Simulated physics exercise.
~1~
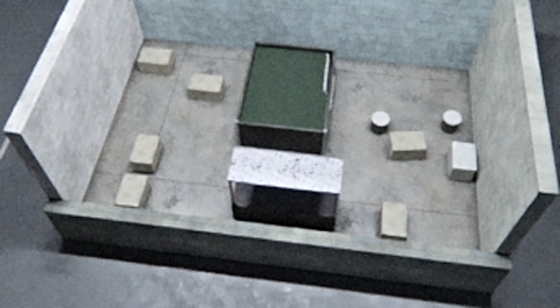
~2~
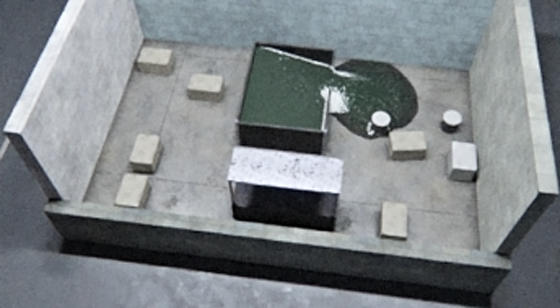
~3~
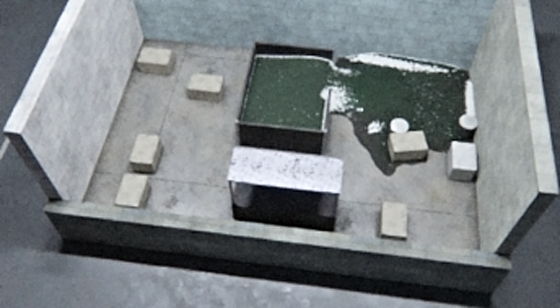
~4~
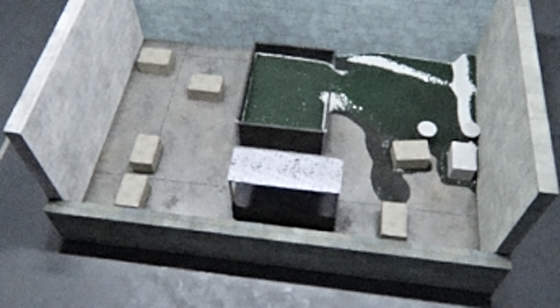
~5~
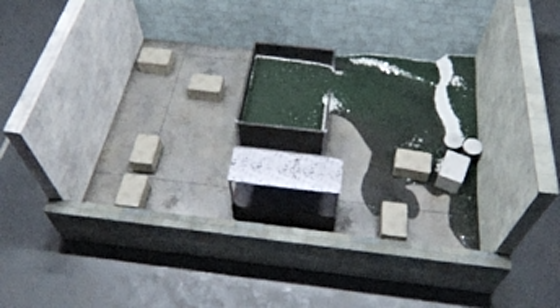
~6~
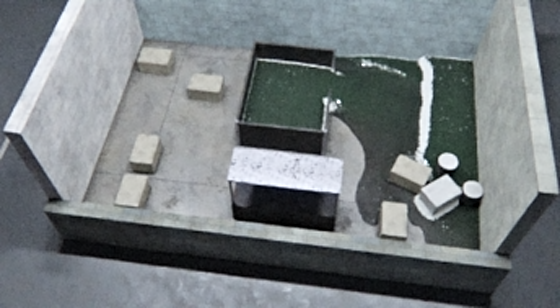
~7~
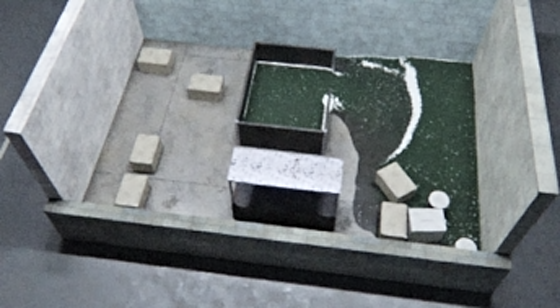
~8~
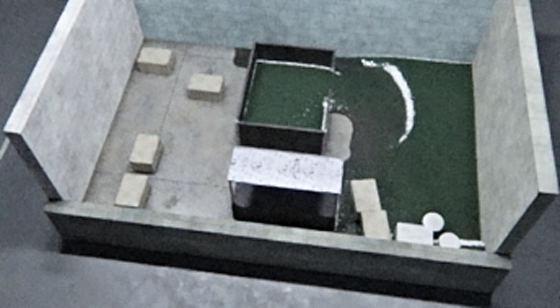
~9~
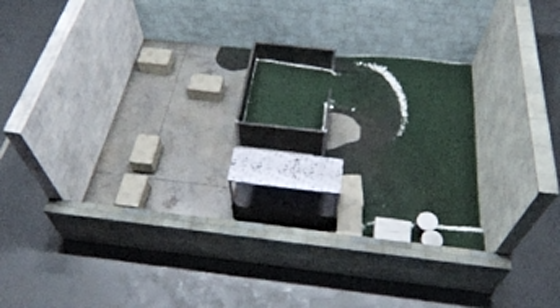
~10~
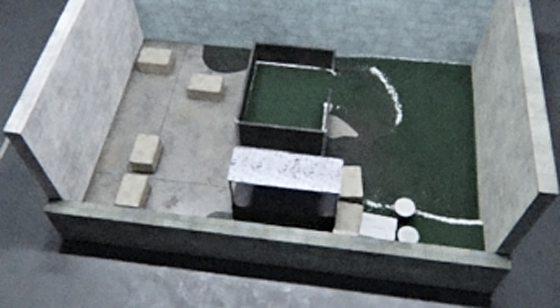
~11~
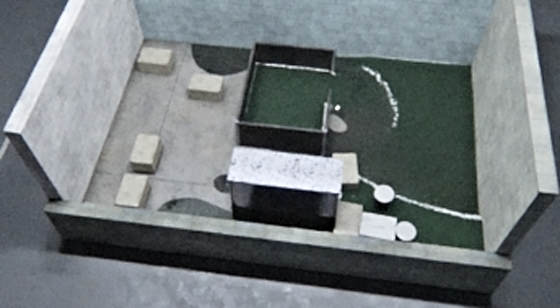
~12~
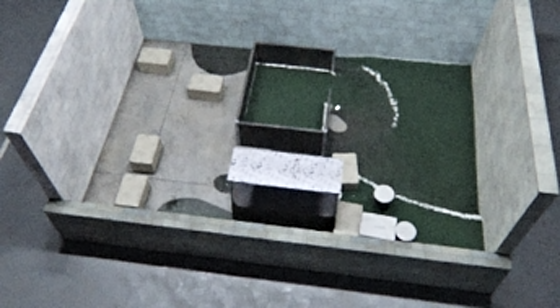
In a walled loading hall seen from above, a square tank of dark green liquid stands near the middle among pale chests and small round pails. The tank's right side gives way, and the liquid rushes out across the right half of the floor, edged with white foam. It reaches the right wall, pushing the two pails aside, then carries them and the chests there toward the front wall. They drift left and bunch up beside the white-topped block, while dark patches creep onto the left floor. Finally everything settles, the left-hand chests never having moved.
